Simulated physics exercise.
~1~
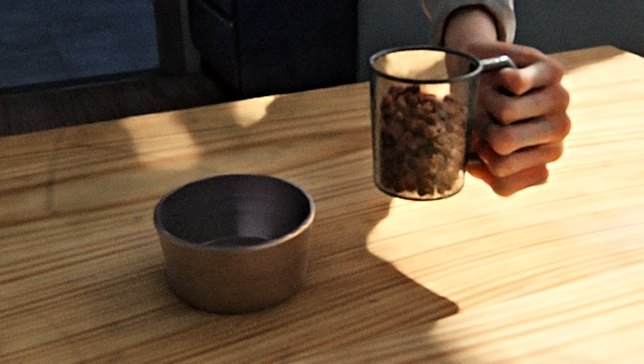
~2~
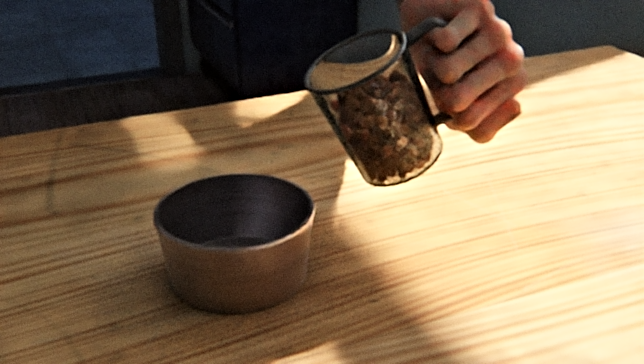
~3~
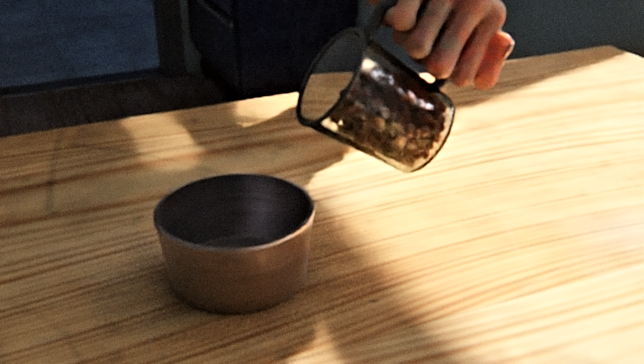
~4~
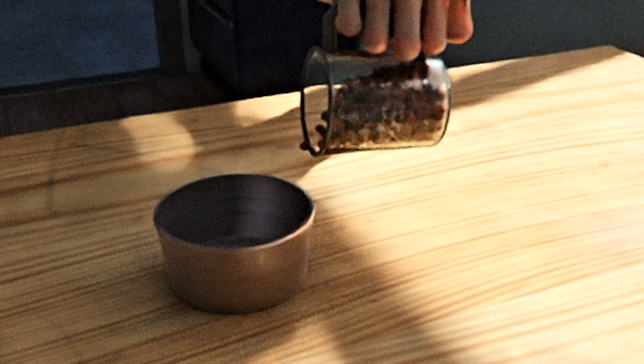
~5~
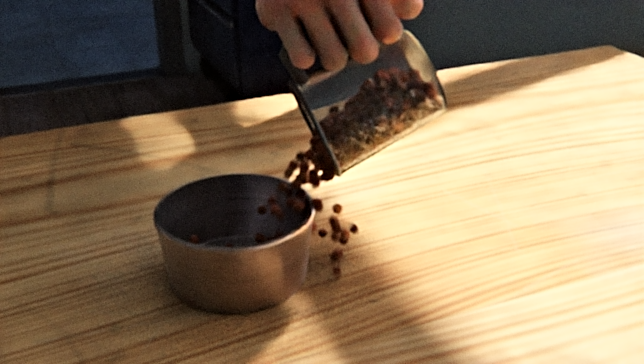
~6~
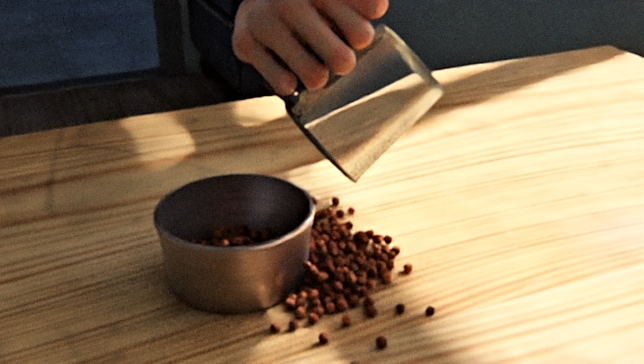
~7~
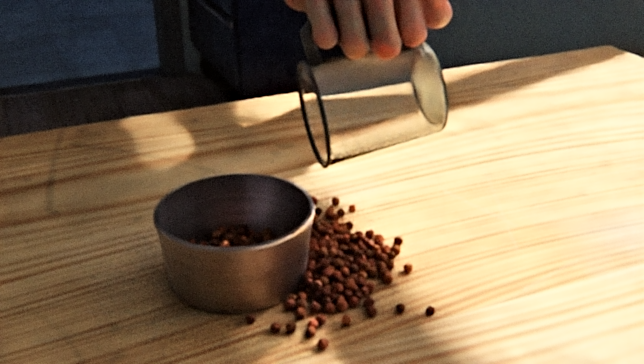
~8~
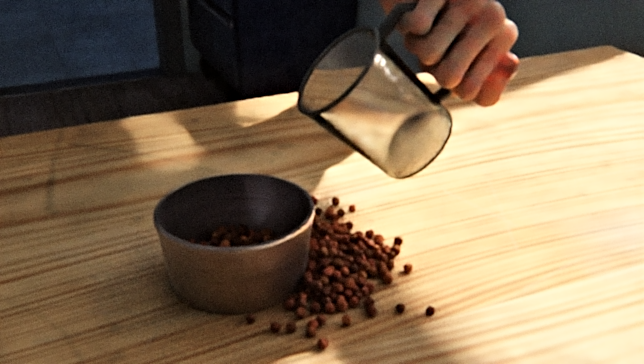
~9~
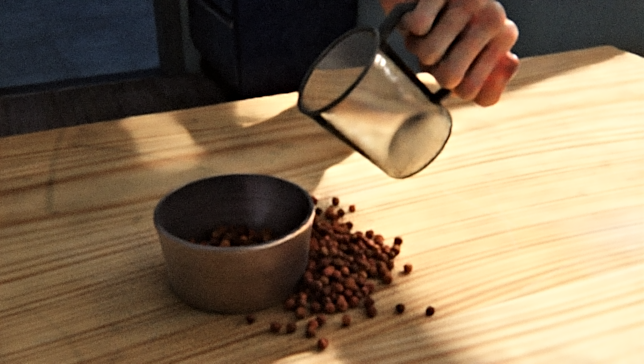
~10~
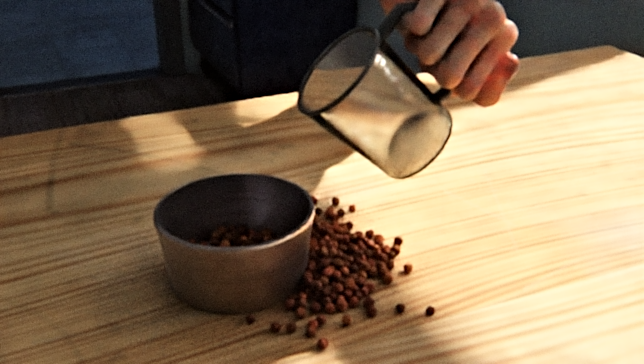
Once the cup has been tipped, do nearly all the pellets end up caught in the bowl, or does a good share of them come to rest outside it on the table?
A good share of them comes to rest on the table to the right of the bowl, while many others land in the bowl and the cup is left empty.
